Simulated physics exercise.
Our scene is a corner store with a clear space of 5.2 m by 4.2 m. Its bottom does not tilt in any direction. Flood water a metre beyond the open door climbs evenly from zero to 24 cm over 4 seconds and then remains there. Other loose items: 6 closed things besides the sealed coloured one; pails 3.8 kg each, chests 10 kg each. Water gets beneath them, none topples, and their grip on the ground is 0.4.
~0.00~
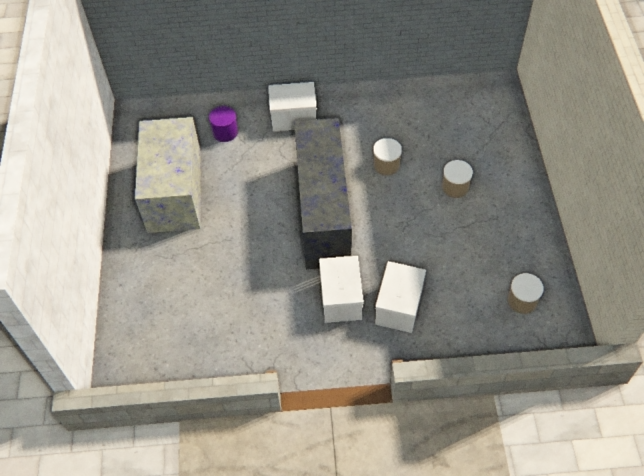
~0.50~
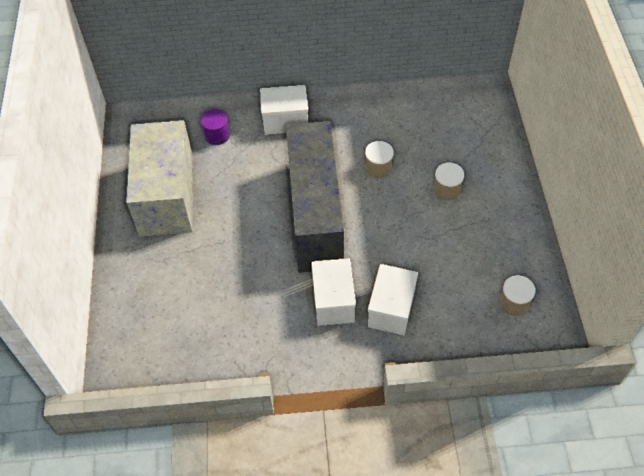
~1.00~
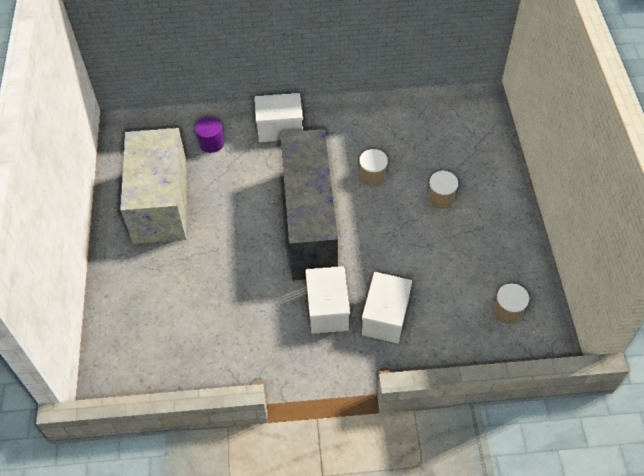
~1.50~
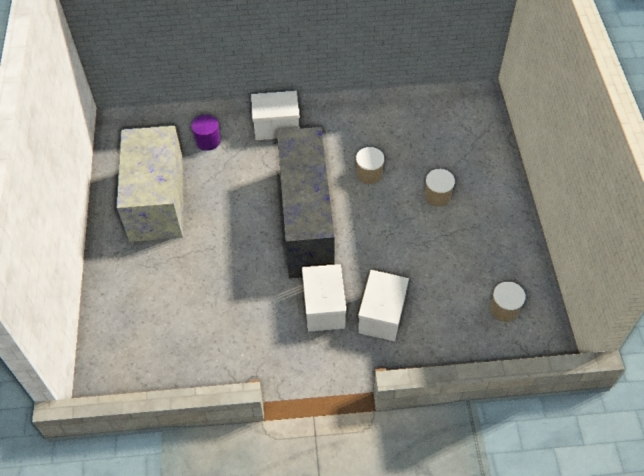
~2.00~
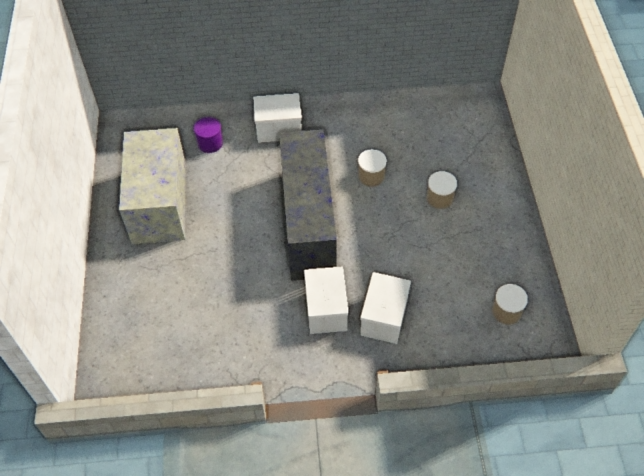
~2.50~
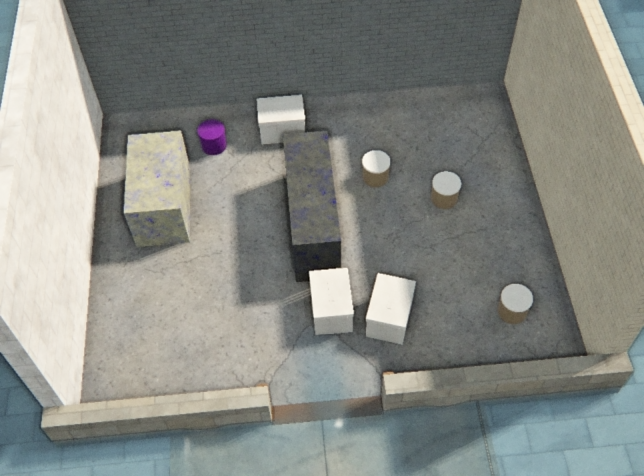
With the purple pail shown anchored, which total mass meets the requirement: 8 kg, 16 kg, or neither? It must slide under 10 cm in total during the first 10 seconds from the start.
Only the upper figure is adequate.
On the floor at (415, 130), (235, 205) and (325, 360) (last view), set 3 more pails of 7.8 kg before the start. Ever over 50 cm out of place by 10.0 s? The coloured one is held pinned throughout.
Taking them in turn, the first is inside the line, the second beyond the line and the third beyond the line.
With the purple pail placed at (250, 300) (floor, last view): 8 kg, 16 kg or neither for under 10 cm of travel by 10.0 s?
So neither weight works.
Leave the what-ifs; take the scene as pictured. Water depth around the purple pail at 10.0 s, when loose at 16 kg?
About 8 cm.
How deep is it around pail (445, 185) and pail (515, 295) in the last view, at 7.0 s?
I'd estimate 4 cm for the first and 0 cm for the second.
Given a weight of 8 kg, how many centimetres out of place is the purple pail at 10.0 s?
I'd put it at roughly 80 cm.
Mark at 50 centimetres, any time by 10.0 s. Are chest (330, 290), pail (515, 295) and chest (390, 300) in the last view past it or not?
Listed order gives above limit, within limit, above limit.
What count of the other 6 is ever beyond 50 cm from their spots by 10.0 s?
That makes 4.
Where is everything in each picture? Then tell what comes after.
The purple pail at (222, 116) rests on the ground; water covers 0.0 m2; 0 of 7 have shifted, in the first frame.
The purple pail at (214, 119), on the bottom; 0.0 m2 under water; 0 of 7 have shifted, in the second frame.
The purple pail at (208, 127) rests on the ground; 0.0 m2 under water; 0 of 7 have shifted, in the third frame.
The purple pail at (205, 125) rests on the ground; 0.0 m2 under water; 0 of 7 have shifted, in the fourth frame.
The purple pail at (207, 127) rests on the ground; water covers 0.1 m2; 0 of 7 have shifted, in the fifth frame.
The purple pail at (211, 130), on the bottom; 0.6 m2 under water; 0 of 7 have shifted, in the sixth frame.
After 3.5 s the purple pail would be 0 cm from its start with 8 kg and 0 cm from its start with 16 kg; 0 cm of water round it then.
After 4.5 s the purple pail would be 0 cm from its start with 8 kg and 0 cm from its start with 16 kg; 0 cm of water round it then.
After 7.0 s the purple pail would be 29 cm from its start with 8 kg and 0 cm from its start with 16 kg; 6 cm of water round it then.
After 10.0 s the purple pail would be 82 cm from its start with 8 kg and 0 cm from its start with 16 kg; 8 cm of water round it then.
